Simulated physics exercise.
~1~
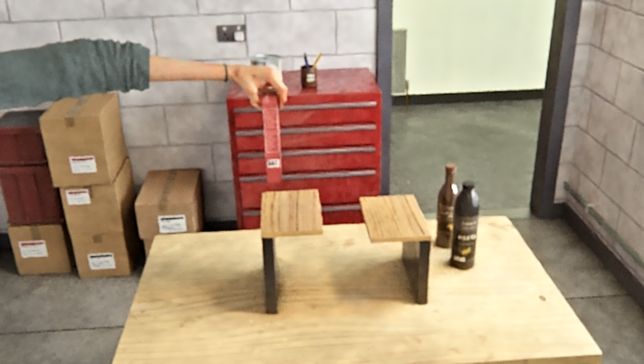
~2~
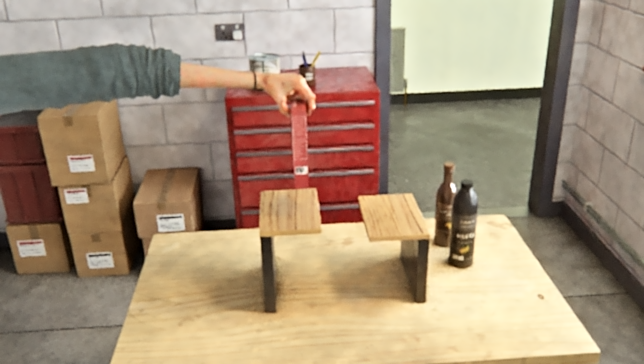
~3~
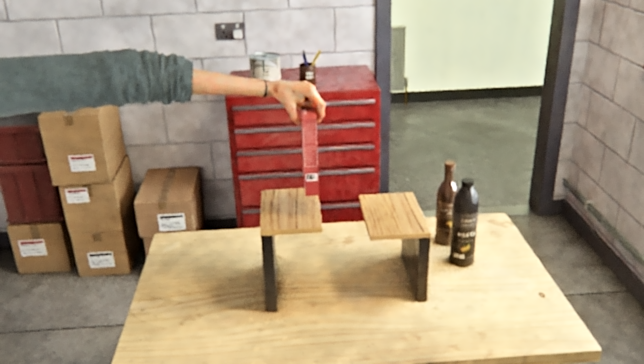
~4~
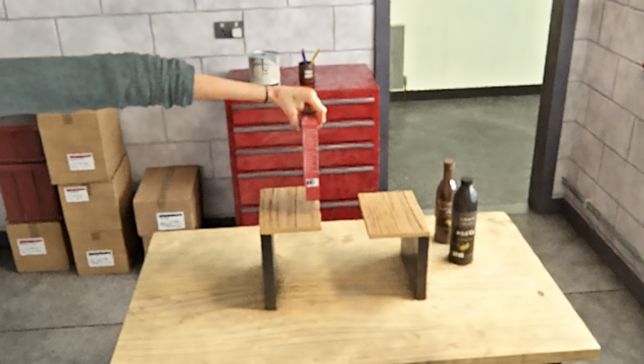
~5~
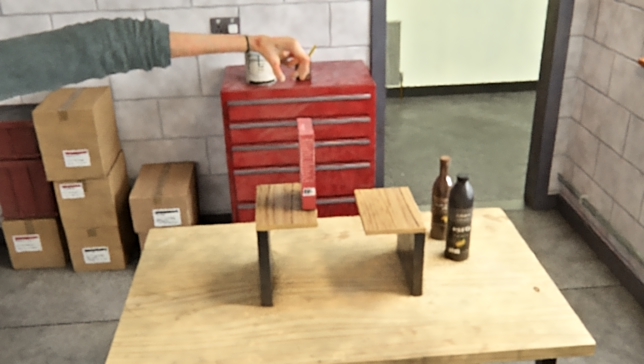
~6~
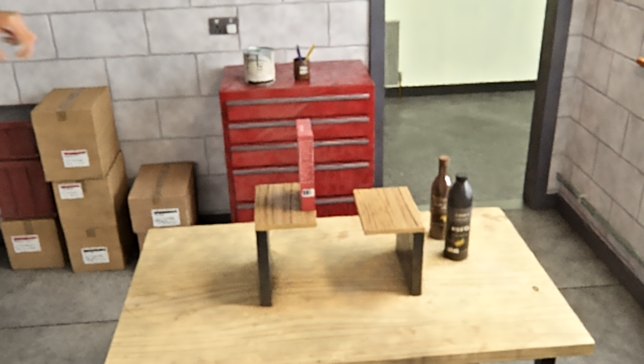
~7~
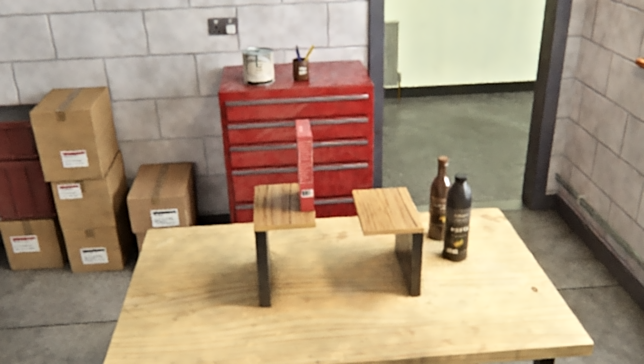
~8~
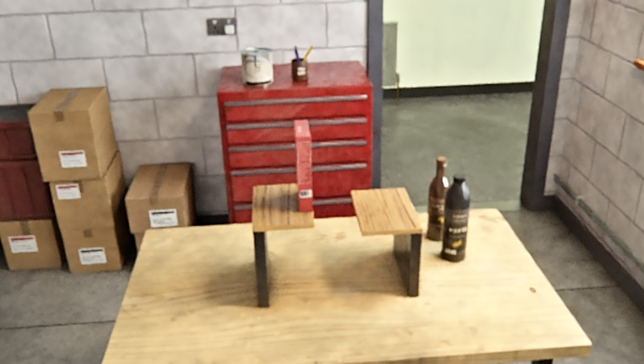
In a workshop, a hand lowers a red packet between two wooden ledges and lets go, leaving it upright and caught.
